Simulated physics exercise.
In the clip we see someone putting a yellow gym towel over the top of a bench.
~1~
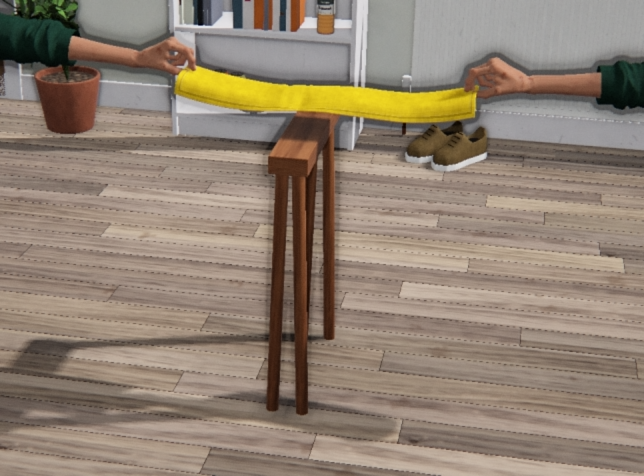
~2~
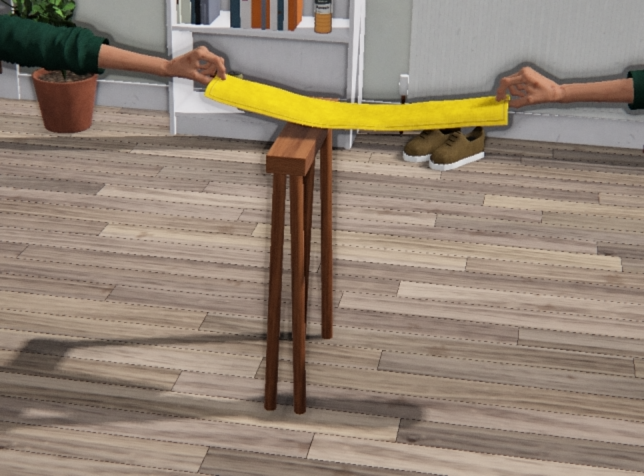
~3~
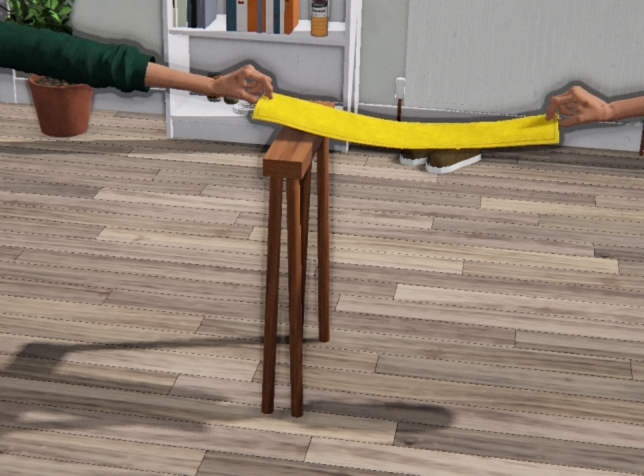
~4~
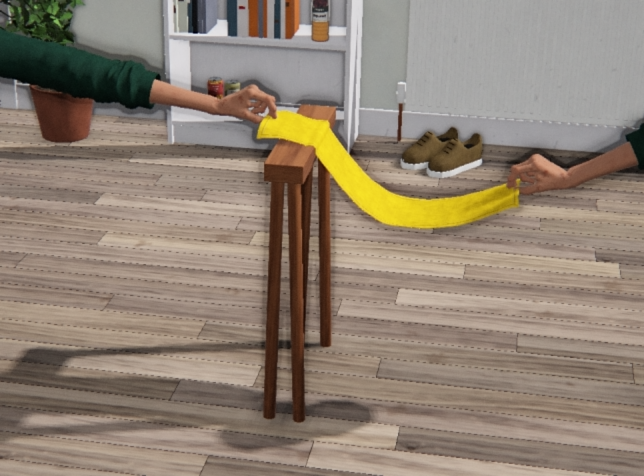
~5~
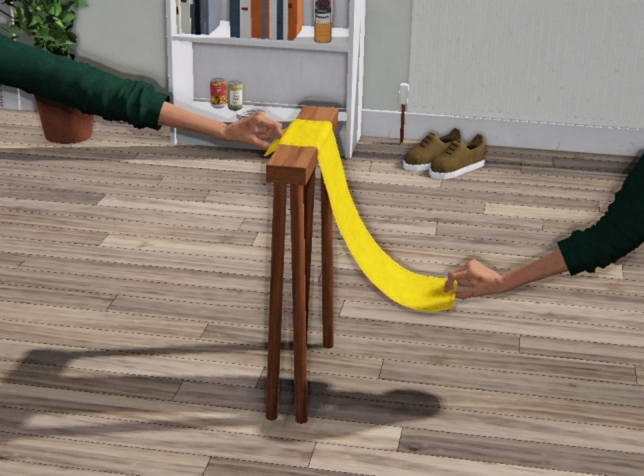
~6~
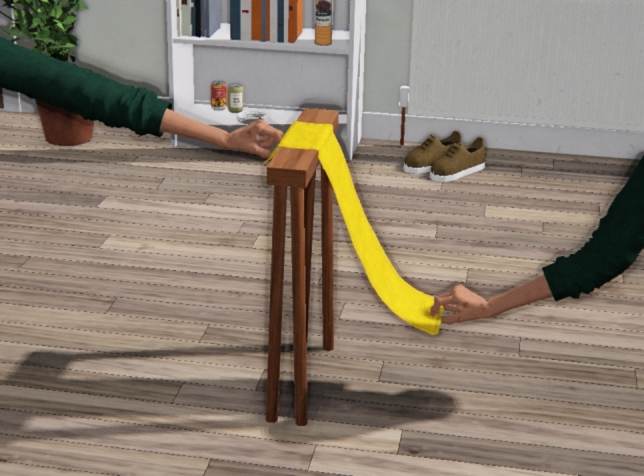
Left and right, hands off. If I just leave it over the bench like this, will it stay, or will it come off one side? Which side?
It'll come off right.
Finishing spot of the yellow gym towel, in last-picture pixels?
Resting spot: About (348, 387).
Then, 0.22 s past the final frame, gym towel sliding right.
Then, 0.44 s past the final frame, gym towel clear of the top and falling near (352, 350).
Then, 0.66 s past the final frame, gym towel in a heap on the floor near (348, 385).
When it is over, gym towel in a heap on the floor near (348, 387). The yellow gym towel is pulled rightwards.
